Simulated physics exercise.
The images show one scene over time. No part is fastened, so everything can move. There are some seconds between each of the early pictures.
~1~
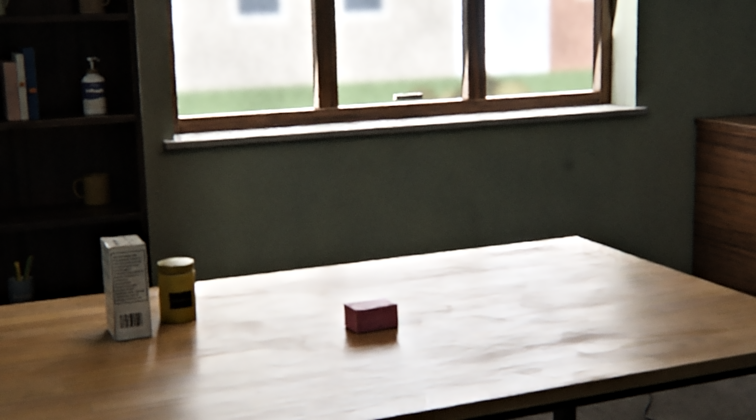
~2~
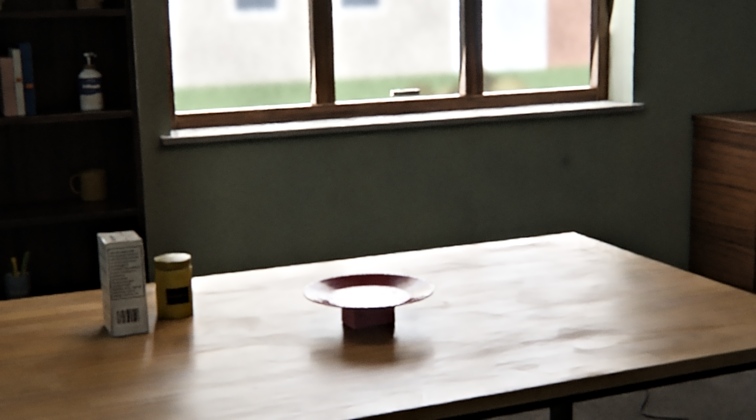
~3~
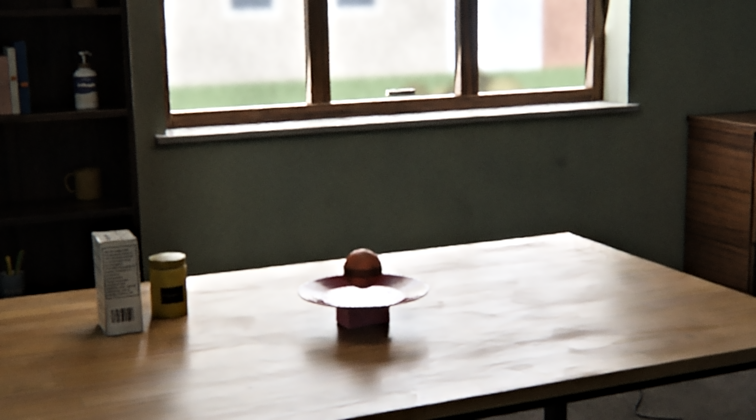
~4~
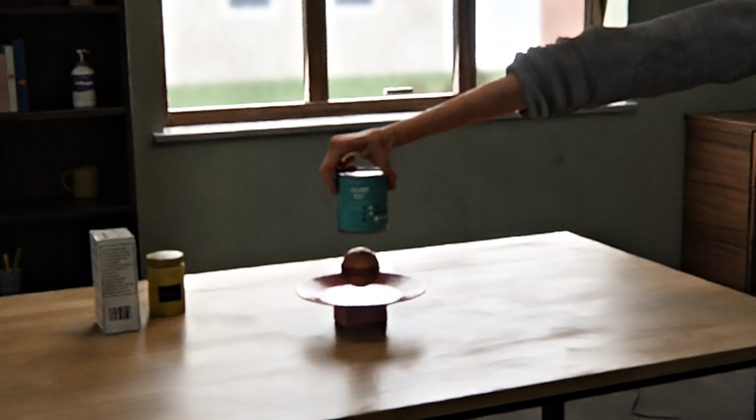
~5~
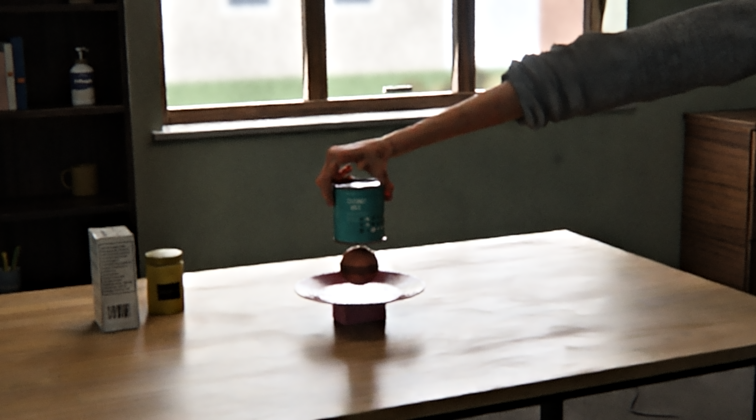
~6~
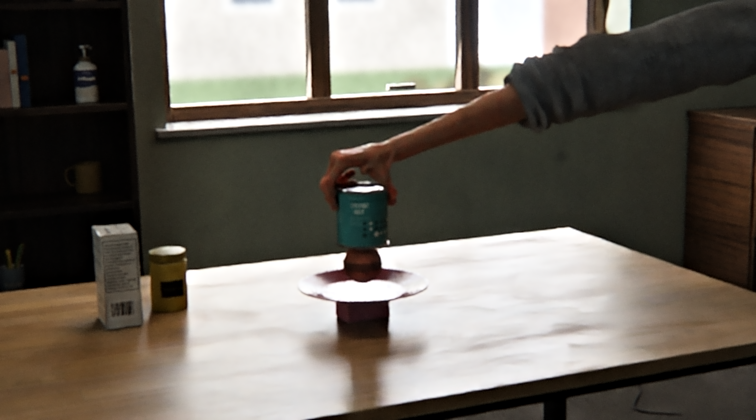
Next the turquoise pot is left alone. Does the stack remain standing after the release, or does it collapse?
Honestly, the pile doesn't make it, sadly.
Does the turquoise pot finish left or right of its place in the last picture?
Well, it travels over to the right.
Then, 0.80 s after the last picture, turquoise pot now fallen.
Then, 0.90 s after the last picture, orange ball rolled a little.
At rest, fallen, turquoise pot; the other 5 in place. Seen from the same camera at the end, turquoise pot near (465, 276). The pile comes apart.
